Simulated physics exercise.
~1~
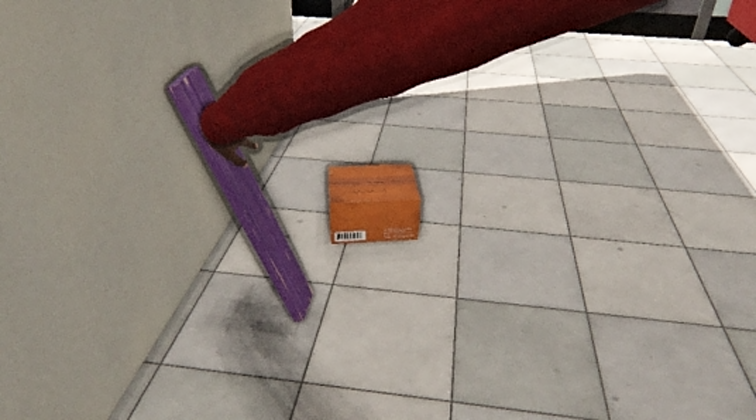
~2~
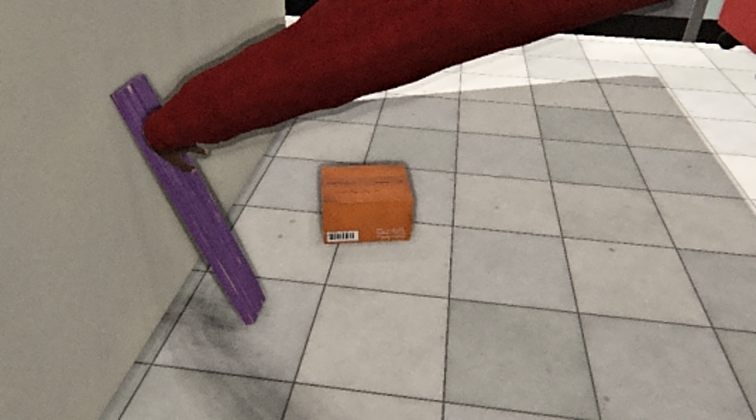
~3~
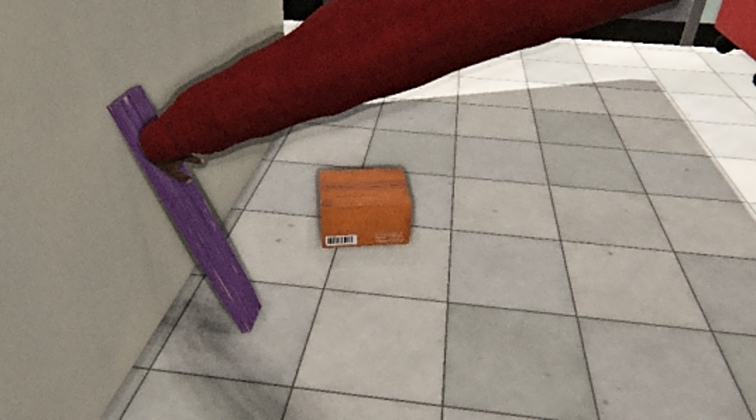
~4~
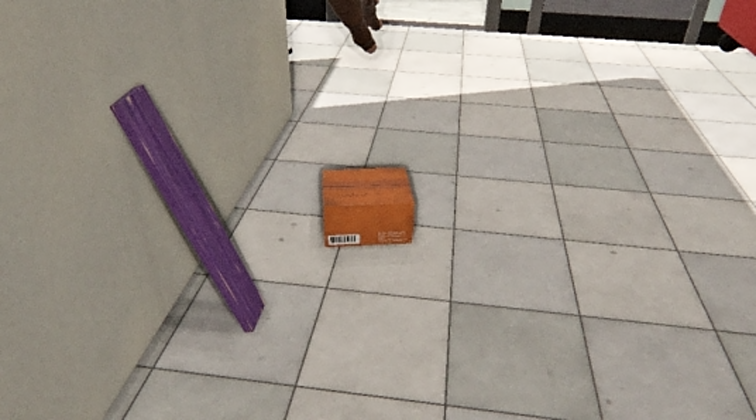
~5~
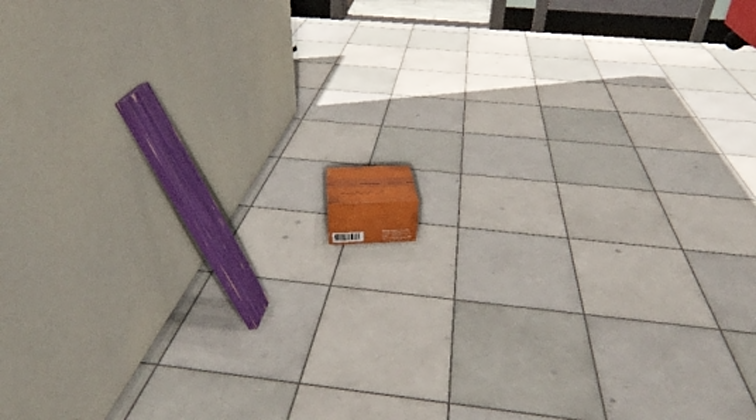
A purple plank is leaned against a wall by a hand and stays up once released.
